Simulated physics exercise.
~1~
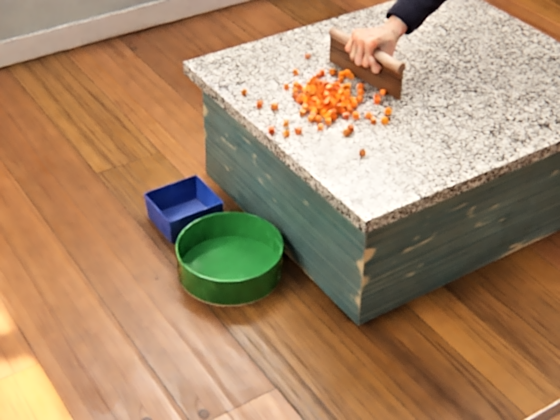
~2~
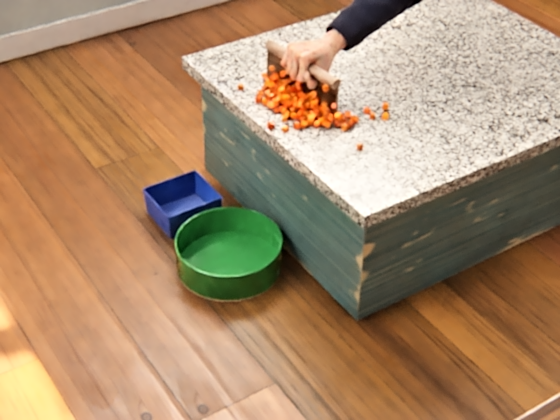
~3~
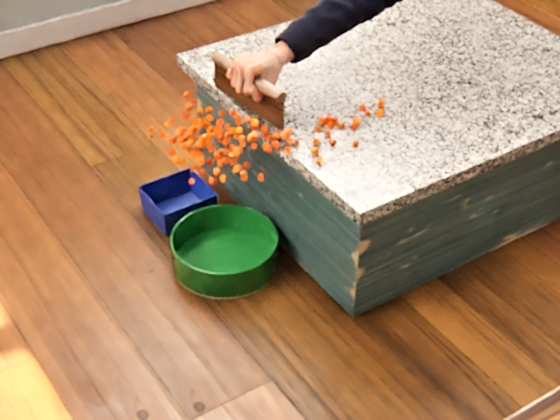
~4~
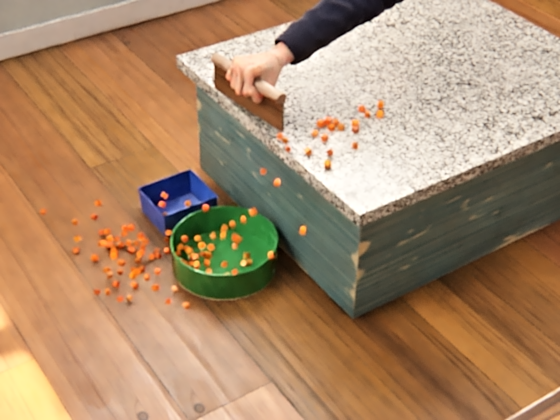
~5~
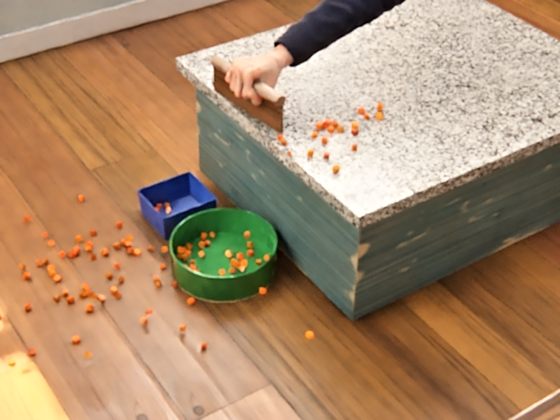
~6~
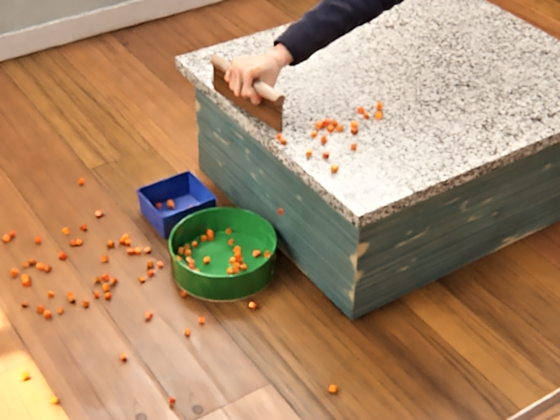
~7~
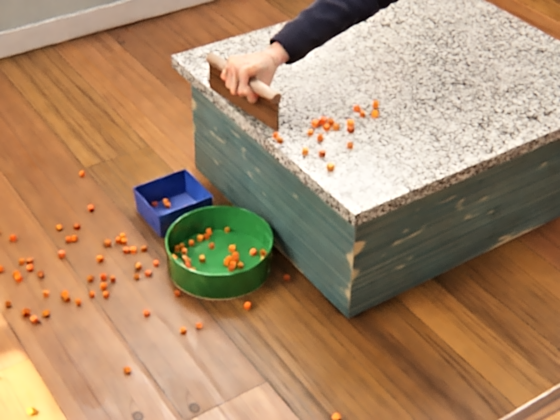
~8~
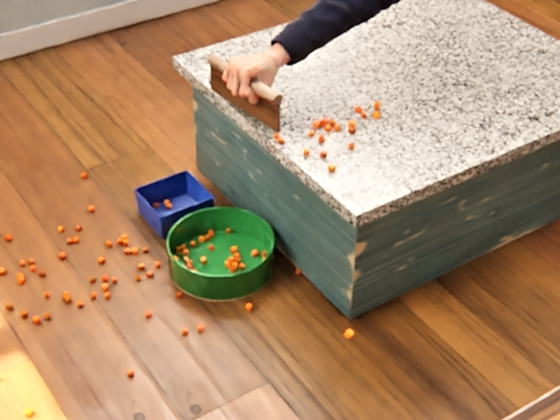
On a speckled block above a wooden floor, a hand pushed orange carrot pieces leftward over the edge with a scraper; many scattered across the floor, others landed in the green pot, a few in the blue tin, and some stayed on top.
